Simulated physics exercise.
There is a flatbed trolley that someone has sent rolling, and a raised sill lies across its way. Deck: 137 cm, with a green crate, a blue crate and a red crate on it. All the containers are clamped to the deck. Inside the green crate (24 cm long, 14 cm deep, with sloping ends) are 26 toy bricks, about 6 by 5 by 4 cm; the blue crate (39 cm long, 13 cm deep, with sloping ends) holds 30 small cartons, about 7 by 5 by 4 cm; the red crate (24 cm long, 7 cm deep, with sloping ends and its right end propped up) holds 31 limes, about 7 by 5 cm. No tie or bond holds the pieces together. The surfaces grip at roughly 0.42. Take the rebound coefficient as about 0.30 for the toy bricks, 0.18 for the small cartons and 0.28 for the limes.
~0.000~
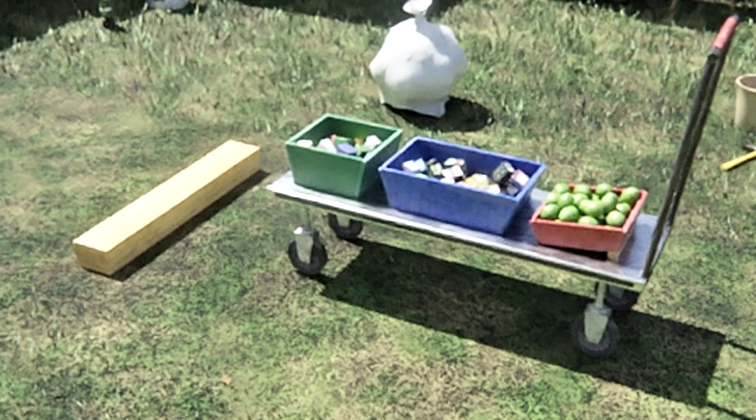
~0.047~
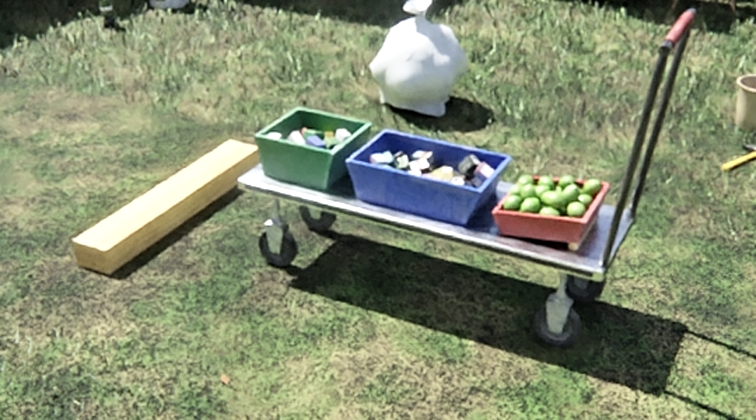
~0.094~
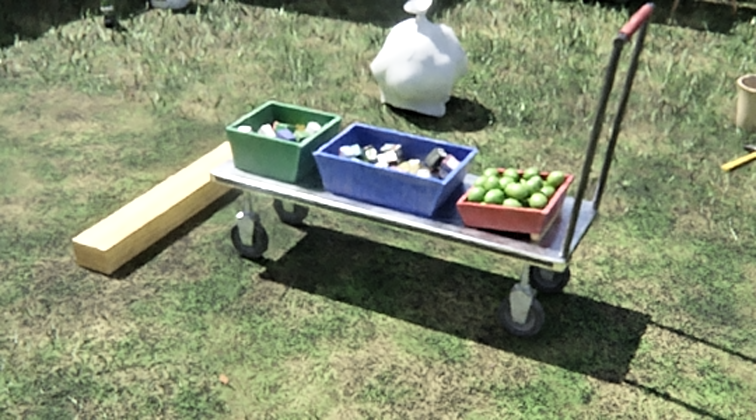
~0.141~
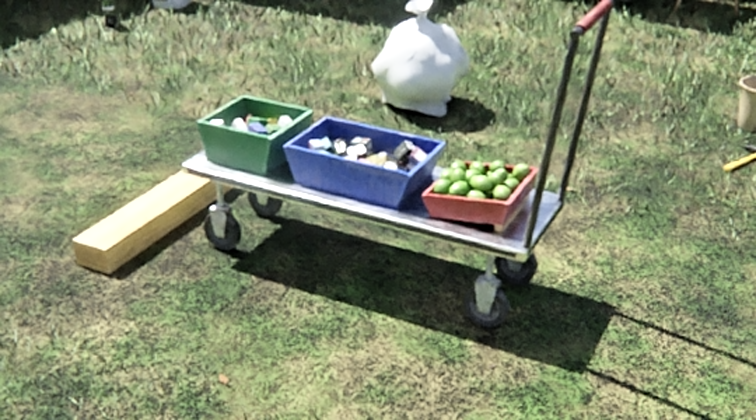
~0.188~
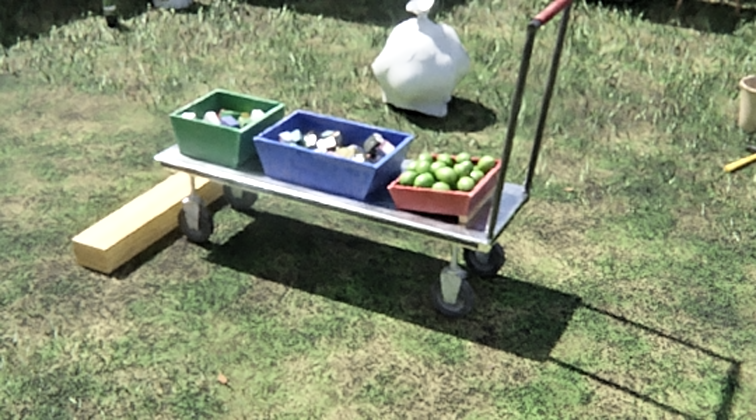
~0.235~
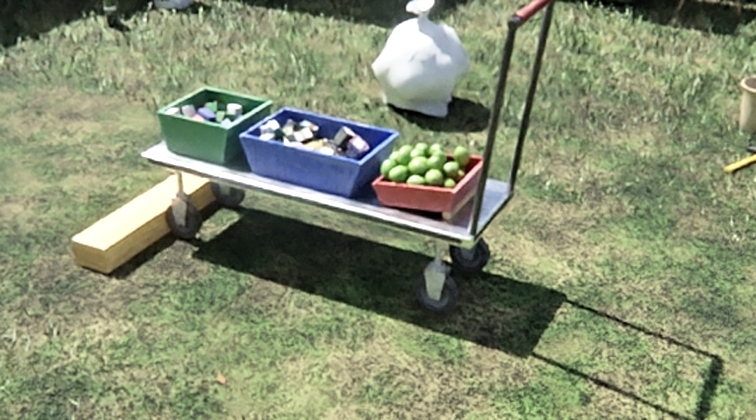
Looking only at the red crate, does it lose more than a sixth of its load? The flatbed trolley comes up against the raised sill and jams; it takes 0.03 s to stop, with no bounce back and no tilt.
I'd say the outflow rises past a sixth of the load.
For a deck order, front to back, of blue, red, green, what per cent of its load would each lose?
In that arrangement the green crate sheds 0 per cent of its load, the blue crate 10 per cent, and the red crate 40 per cent.
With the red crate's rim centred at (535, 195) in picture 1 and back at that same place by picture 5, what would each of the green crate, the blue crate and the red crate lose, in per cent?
Green crate 0 %, blue crate 0 %, red crate 20 %.
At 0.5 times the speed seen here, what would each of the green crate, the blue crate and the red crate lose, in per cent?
In that case the green crate sheds 0 per cent, the blue crate 0 per cent and the red crate 10 per cent.
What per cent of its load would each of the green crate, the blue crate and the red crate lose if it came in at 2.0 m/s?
Green crate 0 %, blue crate 0 %, red crate 30 %.
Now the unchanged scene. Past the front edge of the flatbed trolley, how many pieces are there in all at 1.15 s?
About 1.
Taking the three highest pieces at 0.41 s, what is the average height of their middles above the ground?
Mean height: Near 60 cm.
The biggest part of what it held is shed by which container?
That's the red crate.
After 0.29 s, the green crate has all 26, the blue crate has all 30 and the red crate is down by 2 of 31.
After 0.41 s, the green crate has all 26, the blue crate has all 30 and the red crate is down by 10 of 31.
After 0.64 s, the green crate is down by 1 of 26, the blue crate is down by 1 of 30 and the red crate is down by 12 of 31.
When it is over (at 1.15 s), the green crate is down by 1 of 26, the blue crate is down by 1 of 30 and the red crate is down by 12 of 31. Asked share, 12 of 31, 39 per cent.
